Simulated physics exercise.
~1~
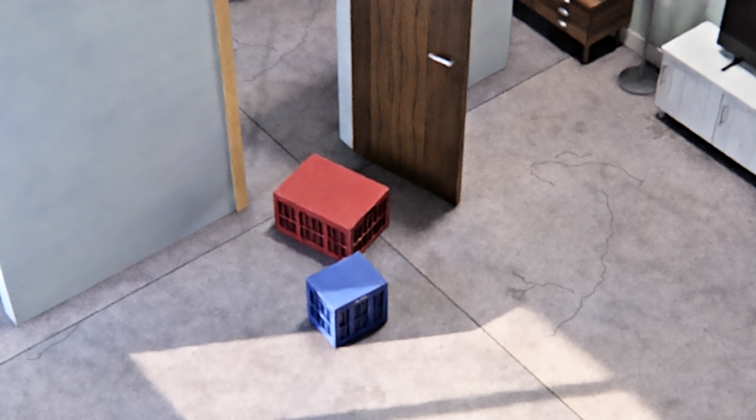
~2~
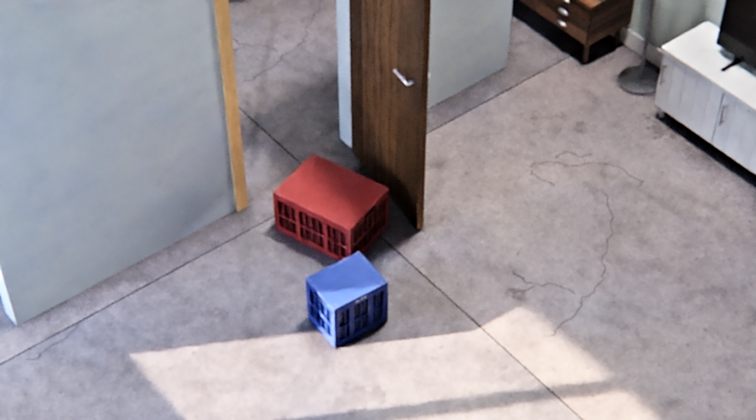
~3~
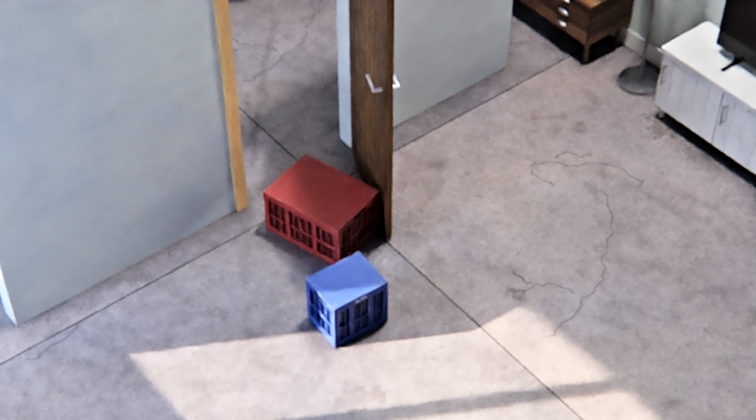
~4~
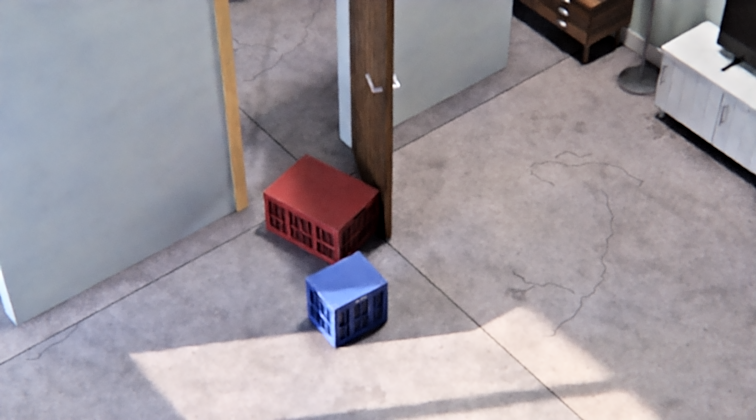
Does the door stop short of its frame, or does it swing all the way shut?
It stops short of the frame. The door jams against the red box after shifting it a little and is left standing well open.
A dark wooden door swung partway toward its frame and nudged a red box slightly left, behind a blue crate that stayed where it was. The door then came to a stop against the red box, still standing wide open.
